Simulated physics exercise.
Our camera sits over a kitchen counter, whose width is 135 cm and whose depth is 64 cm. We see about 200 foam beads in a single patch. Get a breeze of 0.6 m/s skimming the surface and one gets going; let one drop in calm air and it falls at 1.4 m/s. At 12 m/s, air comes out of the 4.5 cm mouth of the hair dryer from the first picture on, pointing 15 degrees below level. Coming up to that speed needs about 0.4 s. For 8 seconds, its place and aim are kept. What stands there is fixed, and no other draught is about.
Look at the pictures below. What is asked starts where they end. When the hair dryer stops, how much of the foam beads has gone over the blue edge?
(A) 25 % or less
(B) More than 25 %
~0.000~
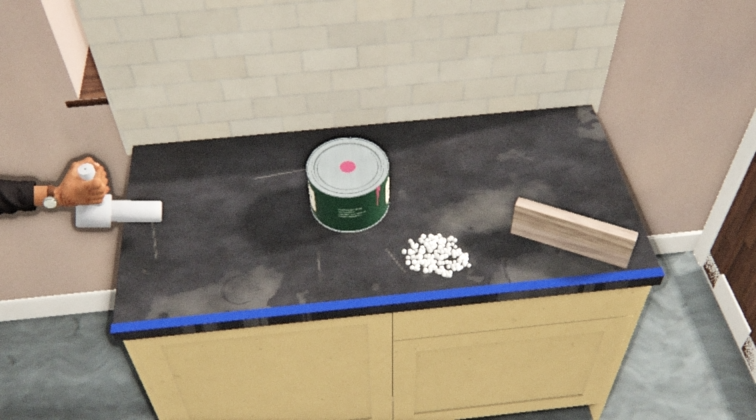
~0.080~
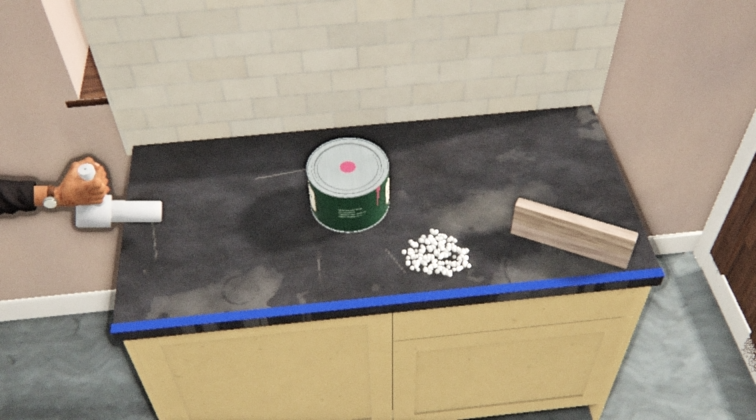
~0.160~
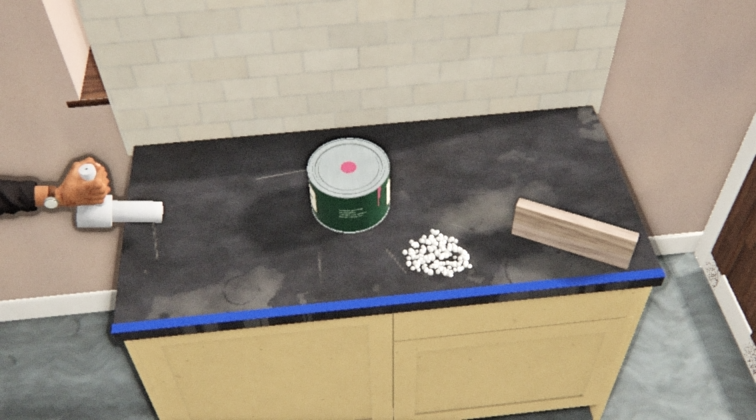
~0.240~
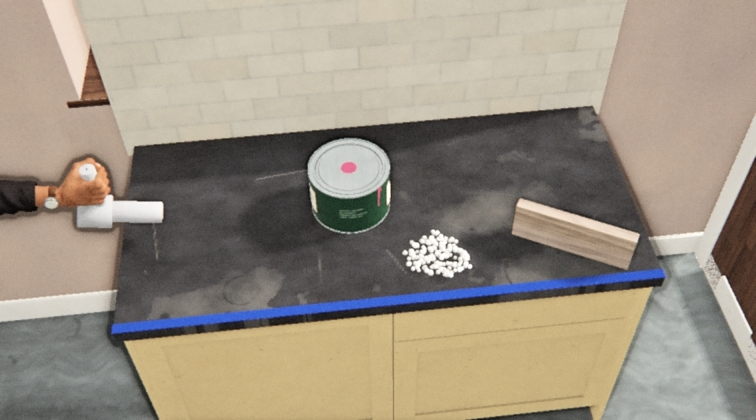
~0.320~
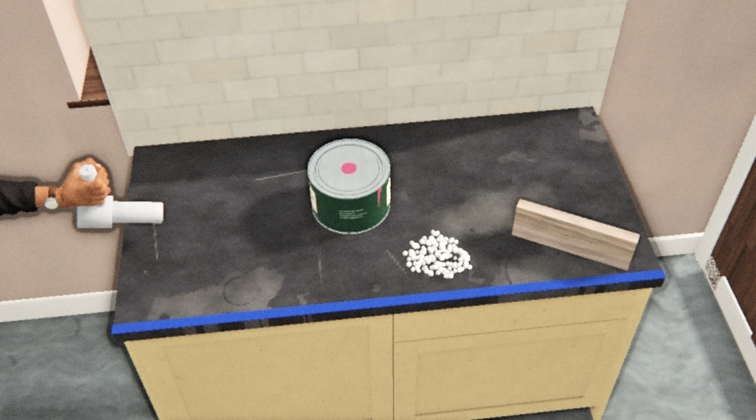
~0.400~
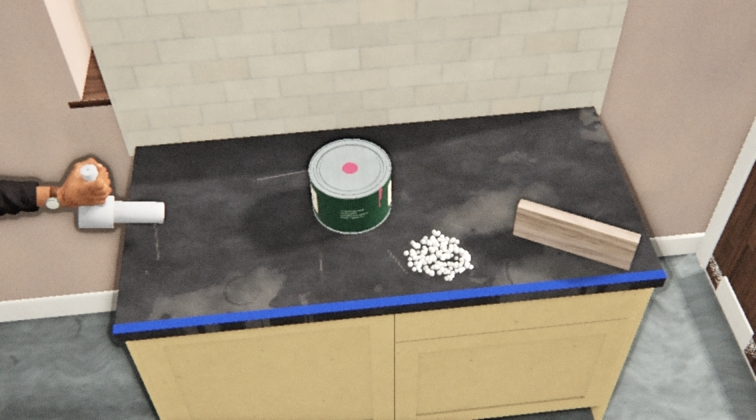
(B) More than 25 %.
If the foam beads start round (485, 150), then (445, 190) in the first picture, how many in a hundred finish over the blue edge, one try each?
Roughly 0 %, then 0 %.
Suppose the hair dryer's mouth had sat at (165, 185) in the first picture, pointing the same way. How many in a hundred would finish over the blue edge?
0 per cent.
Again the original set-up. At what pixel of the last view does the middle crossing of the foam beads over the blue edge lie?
The halfway point of the crossings is around (599, 285) in the last picture.
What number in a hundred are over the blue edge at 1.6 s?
About 80 %.
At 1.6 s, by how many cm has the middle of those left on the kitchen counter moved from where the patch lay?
I'd say close to 30 cm.
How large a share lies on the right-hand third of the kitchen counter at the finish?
I'd estimate around 2 per cent.
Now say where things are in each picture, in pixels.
In the first frame, the middle of the foam beads is near (437, 256), none has stirred yet and the mouth of the hair dryer is at (161, 212).
In the second frame, the middle of the foam beads is near (437, 254), none has stirred yet and the blue edge is centred on (394, 304).
In the third frame, the middle of the foam beads is near (438, 255), none has stirred yet, the top of a large tin is at (349, 167) and the top of a board is at (577, 219).
In the fourth frame, the middle of the foam beads is near (438, 255) and none has stirred yet.
In the fifth frame, the middle of the foam beads is near (438, 256) and none has stirred yet.
In the sixth frame, the middle of the foam beads is near (439, 255) and none has stirred yet.
After 1.6 s the count stands so, 82 % are over the blue edge; the middle of those still in play is near (559, 251).
After 2.6 s the count stands so, 92 % are over the blue edge.
After 4.4 s the count stands so, 92 % are over the blue edge.
After 8.0 s, at the end, 92 % are over the blue edge.
